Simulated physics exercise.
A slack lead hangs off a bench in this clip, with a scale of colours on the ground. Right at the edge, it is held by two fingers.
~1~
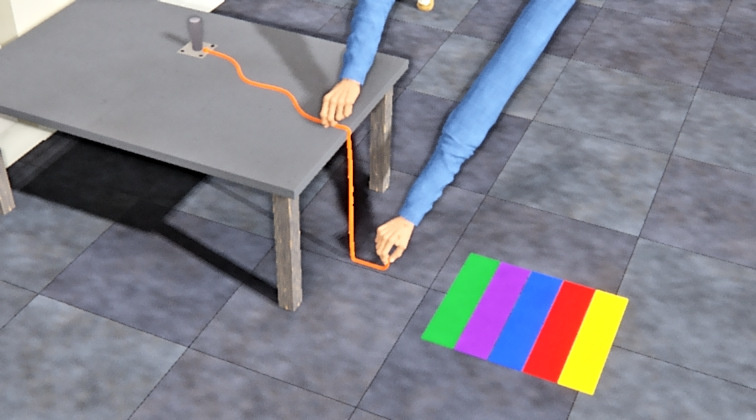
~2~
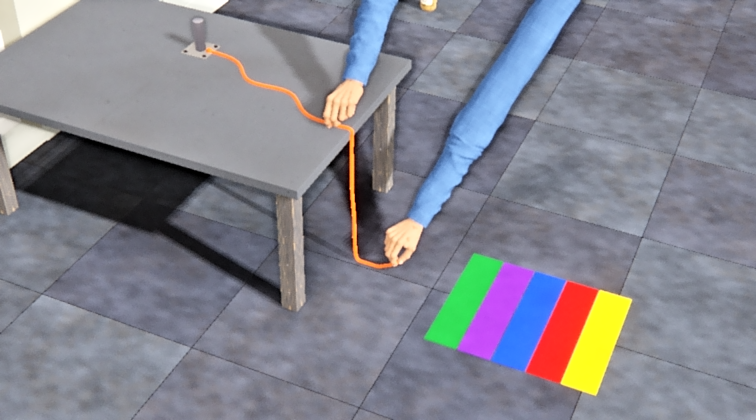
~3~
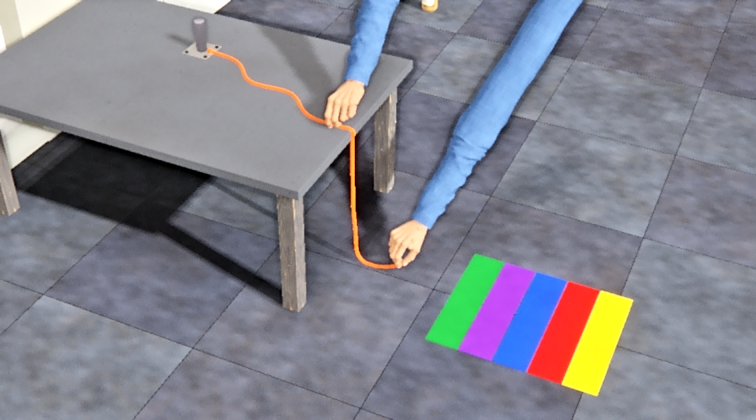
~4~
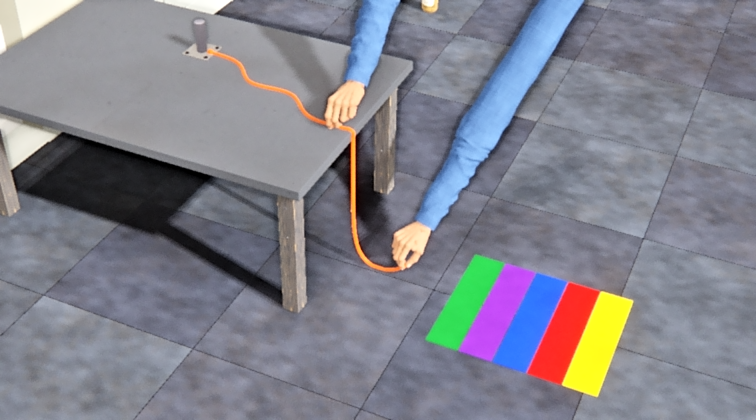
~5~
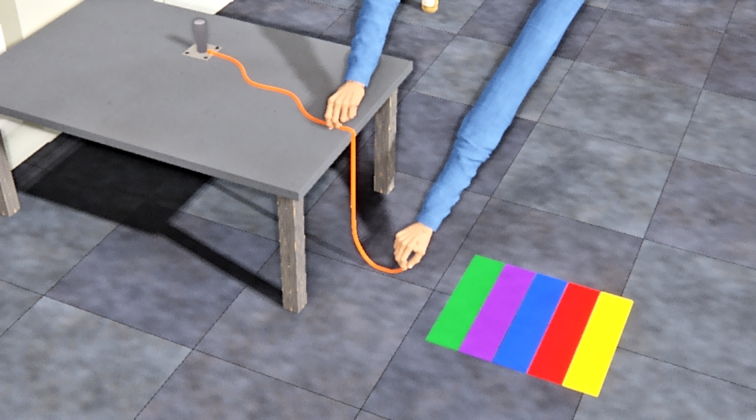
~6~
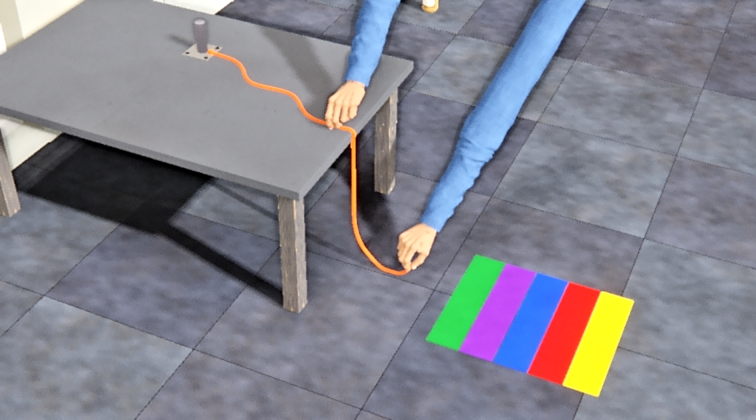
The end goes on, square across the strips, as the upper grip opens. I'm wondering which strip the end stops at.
It stops at the purple strip.
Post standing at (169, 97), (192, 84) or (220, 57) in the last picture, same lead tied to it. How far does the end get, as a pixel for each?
Places per try: (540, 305); (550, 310); (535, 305).
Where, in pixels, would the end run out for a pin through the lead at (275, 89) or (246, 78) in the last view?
First (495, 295), then (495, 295).
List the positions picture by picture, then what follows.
In the first frame, end (388, 260); green (446, 327); purple (479, 337); blue (512, 348); red (547, 359); yellow (582, 370).
In the second frame, end (397, 263); lead through (233, 59) (262, 85) (302, 110) (351, 140) (352, 195) (355, 250).
In the third frame, end (401, 264).
In the fourth frame, end (405, 266); lead through (234, 61) (264, 87) (303, 111) (353, 141) (353, 196) (359, 251).
In the fifth frame, end (407, 267).
In the sixth frame, end (410, 267); lead through (235, 61) (264, 87) (303, 111) (353, 141) (353, 196) (366, 252).
Soon after, end near (457, 282); over green.
After that, end near (488, 291); over purple.
At the stop, end near (505, 296); over purple. It halts on the purple strip.
